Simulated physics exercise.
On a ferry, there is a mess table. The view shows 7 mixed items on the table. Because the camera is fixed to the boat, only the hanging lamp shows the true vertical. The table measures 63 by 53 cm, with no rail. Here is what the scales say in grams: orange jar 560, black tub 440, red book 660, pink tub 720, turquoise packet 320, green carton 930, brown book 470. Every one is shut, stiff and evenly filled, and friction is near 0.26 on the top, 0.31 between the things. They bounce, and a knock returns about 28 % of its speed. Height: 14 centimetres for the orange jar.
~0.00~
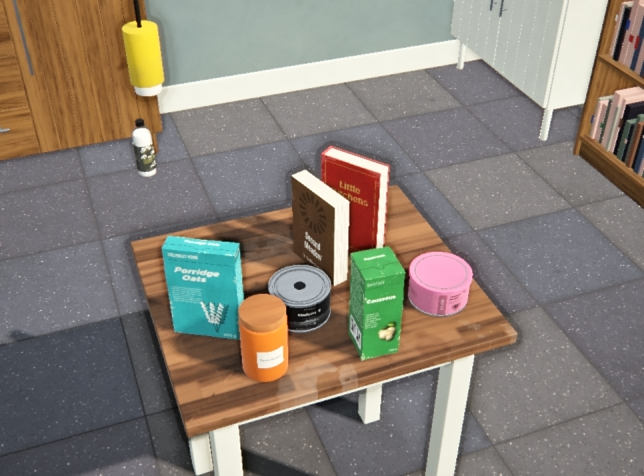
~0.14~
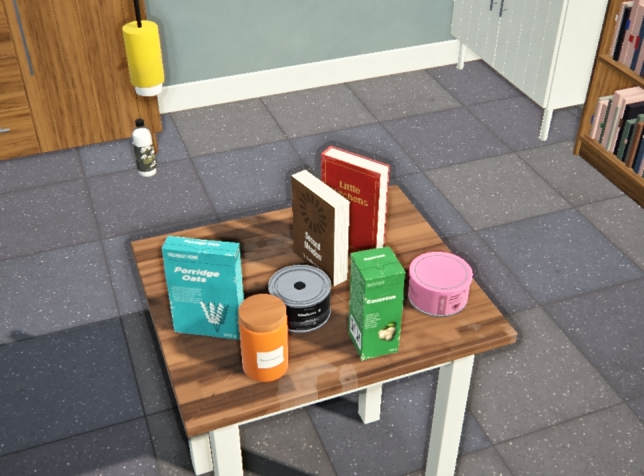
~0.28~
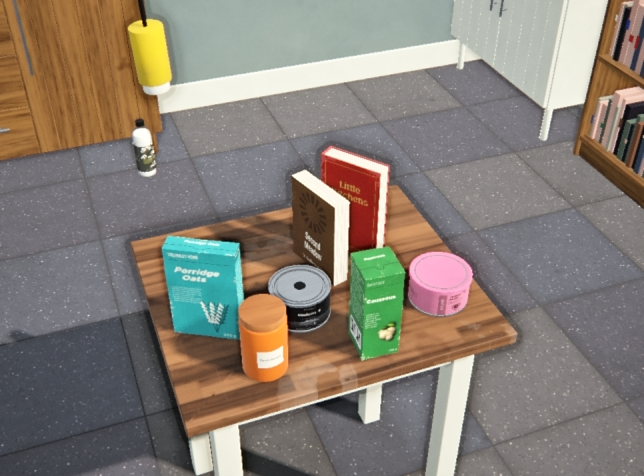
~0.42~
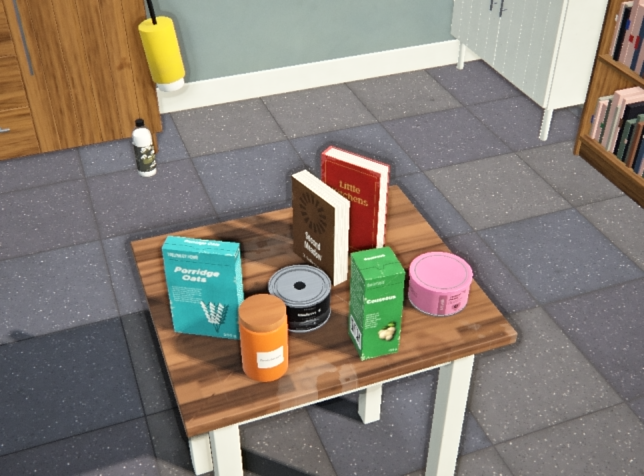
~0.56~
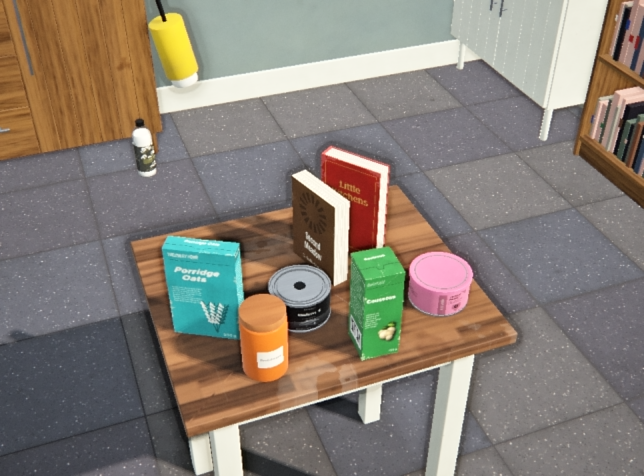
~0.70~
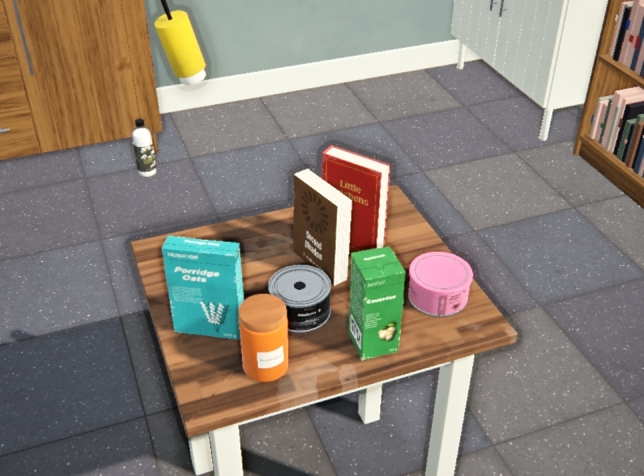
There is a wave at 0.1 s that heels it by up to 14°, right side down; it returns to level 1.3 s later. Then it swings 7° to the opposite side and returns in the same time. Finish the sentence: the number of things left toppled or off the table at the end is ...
... two.
By 1.10 s, floor tilted 6°, right side down; red book rocked 69° off its seat; brown book rocked 67° off its seat.
By 1.20 s, floor tilted 3°, right side down; red book on its side; brown book on its side.
When it is over (3.2 s), lying over on the table, red book and brown book; the other 5 within 5 cm of the start. End places, in pixels of the last picture, orange jar near (264, 338), black tub near (300, 298).
